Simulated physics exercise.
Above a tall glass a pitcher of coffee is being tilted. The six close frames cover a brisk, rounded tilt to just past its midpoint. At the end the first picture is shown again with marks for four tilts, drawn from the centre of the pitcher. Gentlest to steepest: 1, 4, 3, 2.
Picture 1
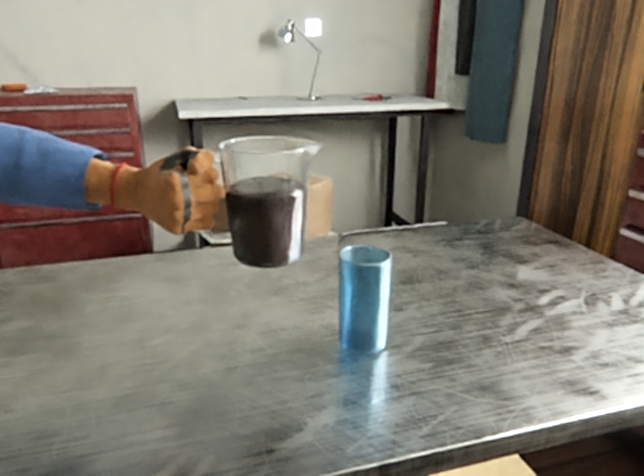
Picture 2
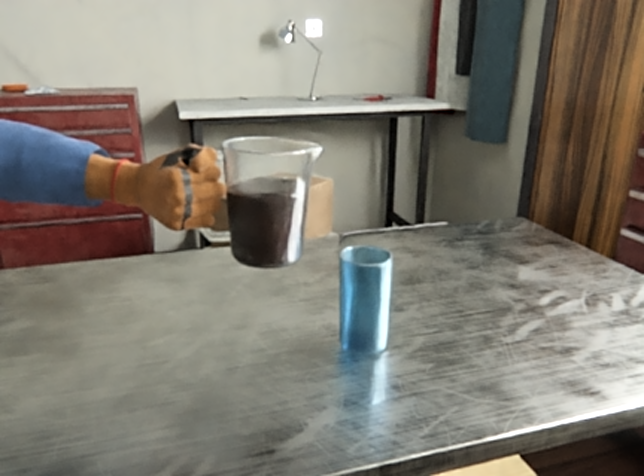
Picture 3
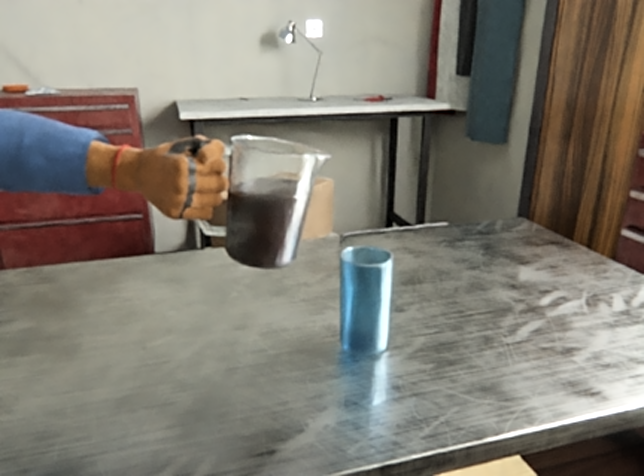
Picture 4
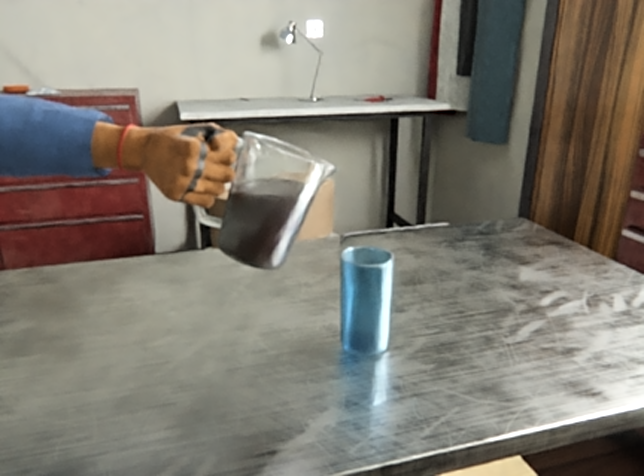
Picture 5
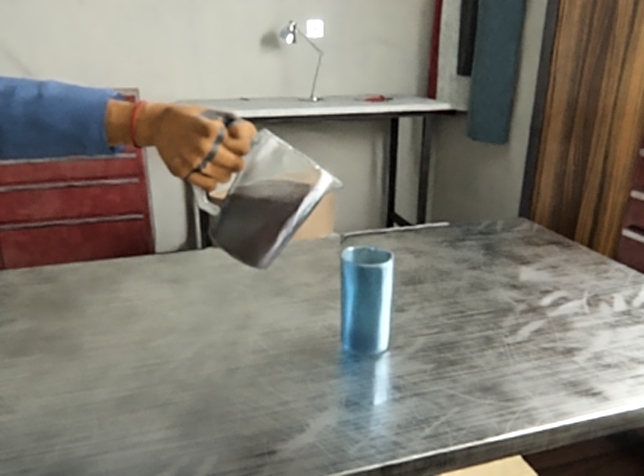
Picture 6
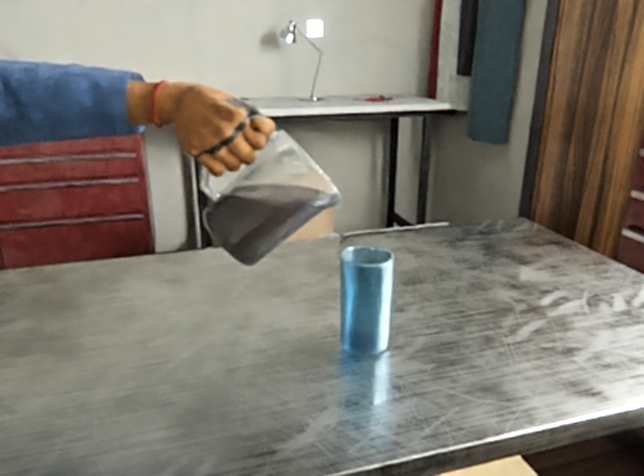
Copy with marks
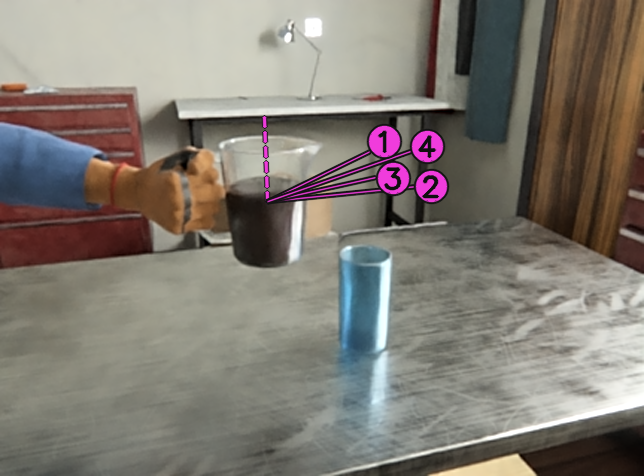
A hand in a dark orange glove, with a blue sleeve, holds a clear pitcher of dark coffee at the left, seen from a fixed, slightly raised view in a workshop. A tall blue glass stands on the scratched grey metal table, with red drawers, a workbench and a lamp behind. The hand rises and turns, tilting the pitcher steadily rightward, its coffee shifting toward the lip.
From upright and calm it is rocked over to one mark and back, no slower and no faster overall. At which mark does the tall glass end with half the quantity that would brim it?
1 is best.
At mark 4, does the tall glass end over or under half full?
Over half.
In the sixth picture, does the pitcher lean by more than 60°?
No, it does not.
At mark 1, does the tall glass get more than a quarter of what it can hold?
Yes, it does.
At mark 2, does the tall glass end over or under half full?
Over.
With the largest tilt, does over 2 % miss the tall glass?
Yes.
In magenta, 1 at (369, 151); 2 at (414, 186); 3 at (375, 177); 4 at (411, 151).
If 1 is chosen, the tall glass ends with about 51 % of what it can hold.
If 2 is chosen, the tall glass ends with about 94 % of what it can hold; 12 % of the coffee is spilt.
If 3 is chosen, the tall glass ends with about 91 % of what it can hold.
If 4 is chosen, the tall glass ends with about 72 % of what it can hold.
